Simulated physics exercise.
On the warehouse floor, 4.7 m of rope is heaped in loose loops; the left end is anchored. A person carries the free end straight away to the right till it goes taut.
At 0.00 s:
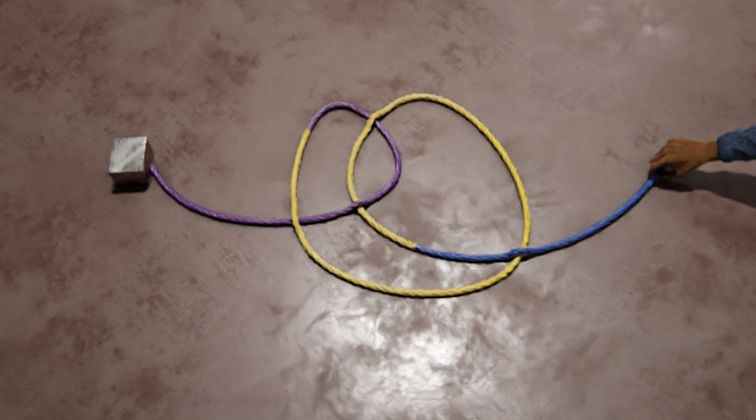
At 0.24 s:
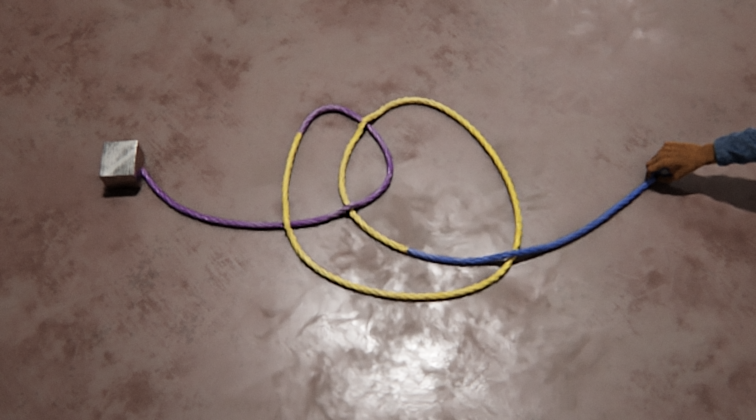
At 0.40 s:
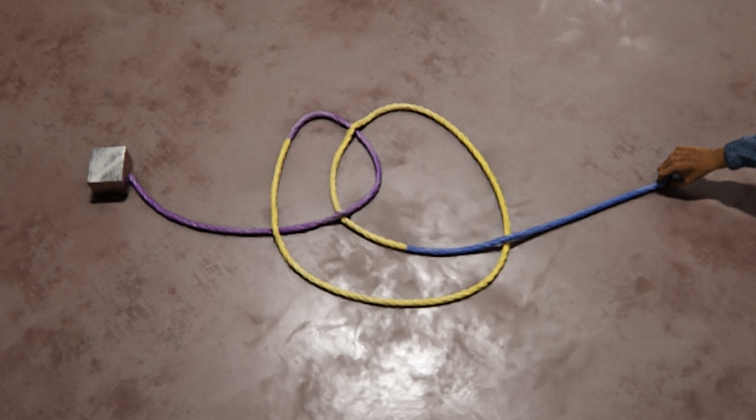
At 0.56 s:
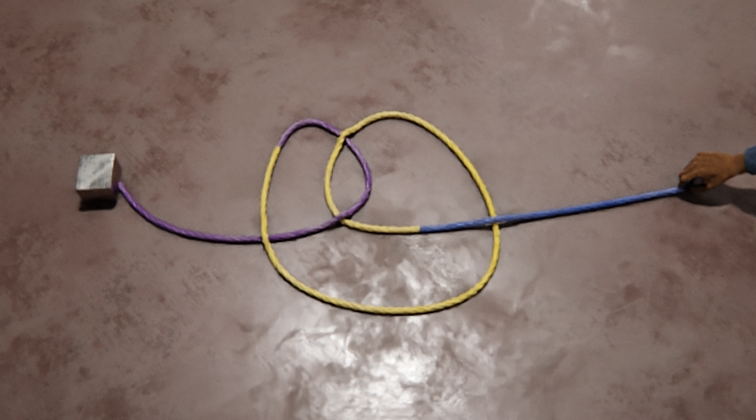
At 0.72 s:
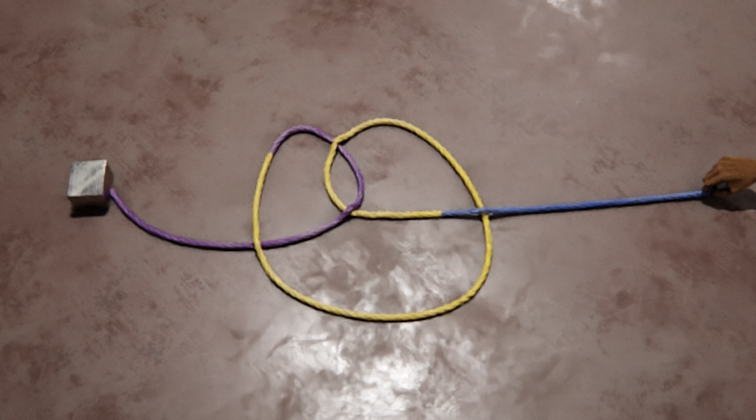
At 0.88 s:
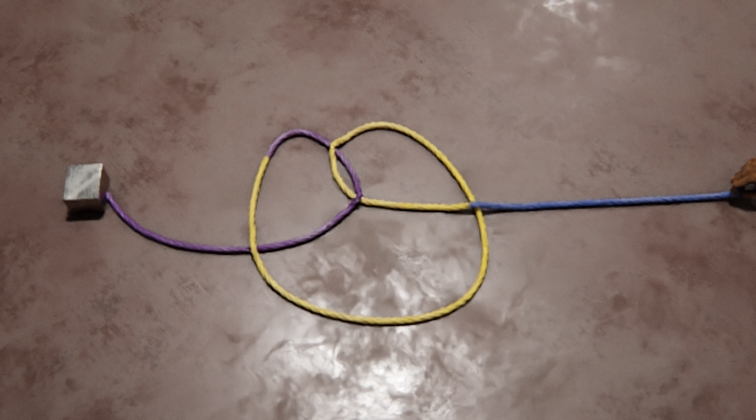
A hand pulls the blue end of a looped rope right, straightening that section.
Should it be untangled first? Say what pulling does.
Outcome: The rope jams in a knot.
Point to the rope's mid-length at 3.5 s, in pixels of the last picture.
Near (526, 217).
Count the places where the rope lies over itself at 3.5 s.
There are 5.
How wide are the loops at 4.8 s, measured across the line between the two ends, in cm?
Some 10 cm.
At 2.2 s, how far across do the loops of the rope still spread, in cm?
About 44 cm.
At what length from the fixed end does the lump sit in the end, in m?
Some 1.4 m along.
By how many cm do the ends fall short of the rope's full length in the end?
About 35 cm.
By 2.2 s, the ends are 2.6 m apart, loops still 45 cm across.
By 3.5 s, the ends are 3.4 m apart, loops still 23 cm across.
By 4.8 s, the ends are 4.2 m apart, loops still 10 cm across.
By 6.1 s, the ends are 4.3 m apart, with a tight lump 1.5 m from the fixed end.
By 6.4 s, the ends are 4.3 m apart, with a tight lump 1.4 m from the fixed end.
